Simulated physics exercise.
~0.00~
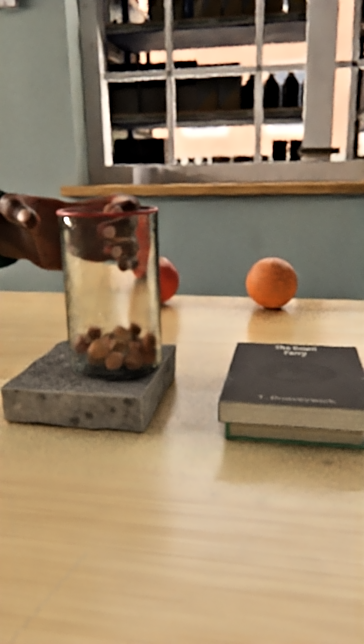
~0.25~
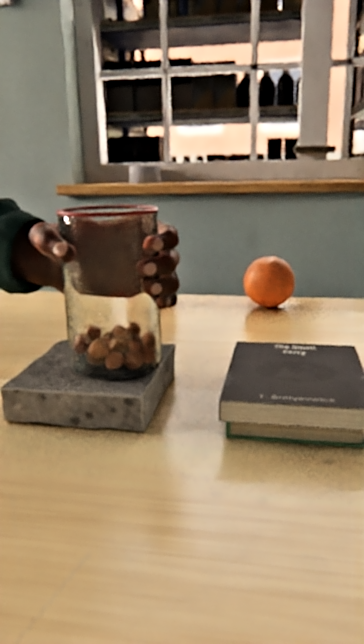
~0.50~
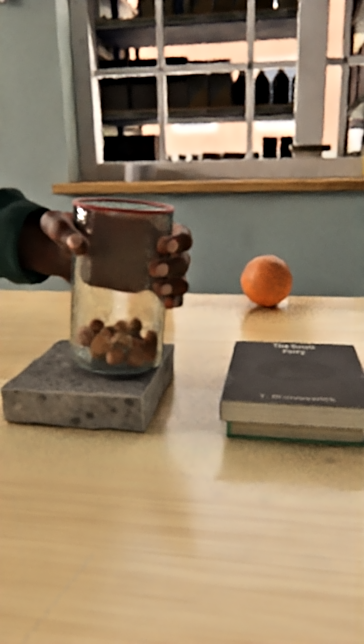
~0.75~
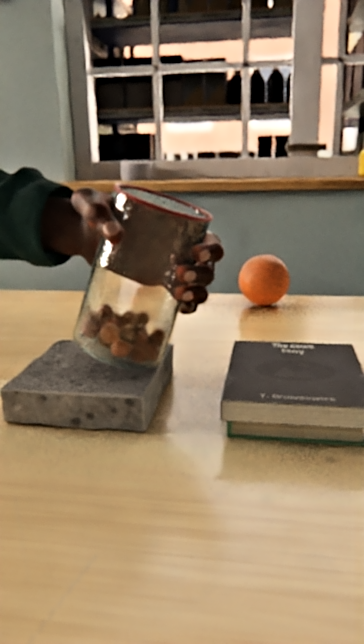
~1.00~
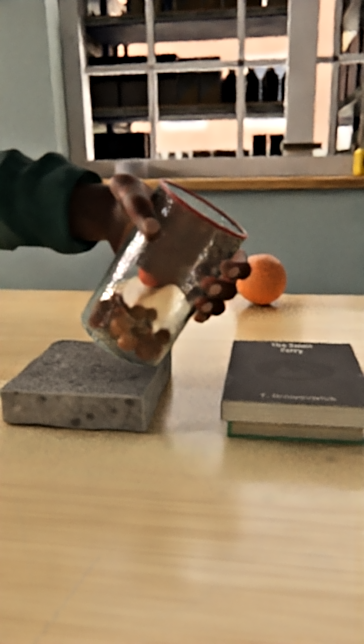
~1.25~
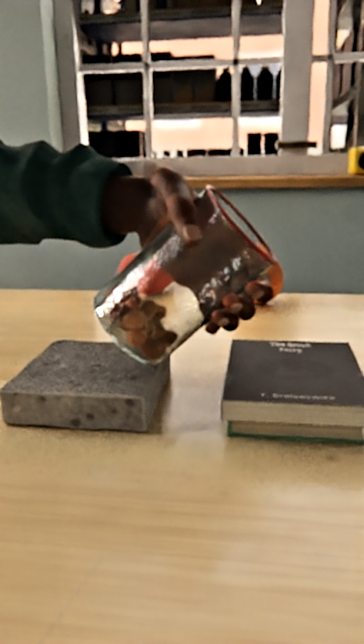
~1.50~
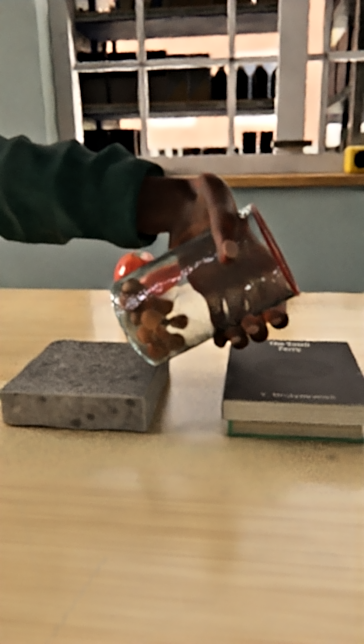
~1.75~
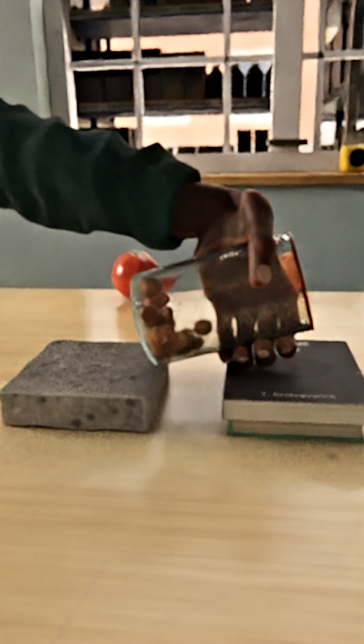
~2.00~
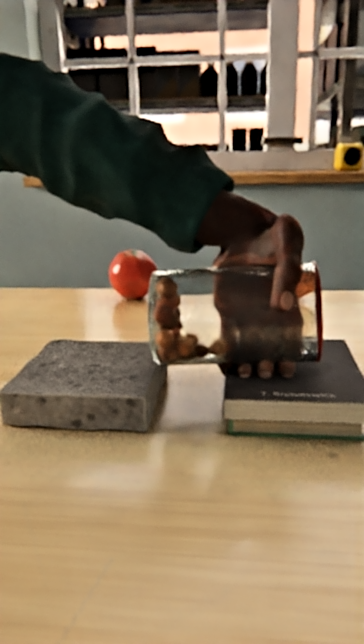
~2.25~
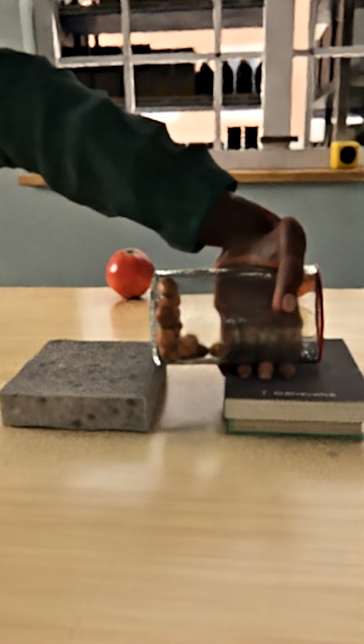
A hand in a dark green sleeve grips a clear, red-rimmed glass holding small round brown pieces, seen from the front across a pale wooden table. The glass stands on a grey stone slab at left, with dark books at right and an orange ball and a red one behind, beneath a paned window. The hand lifts the glass and tilts it steadily to the right, carrying it toward the books as the view drifts slightly sideways. The pieces shift inside. Finally the glass lies nearly flat, its rim end on the books, still held, with everything inside.
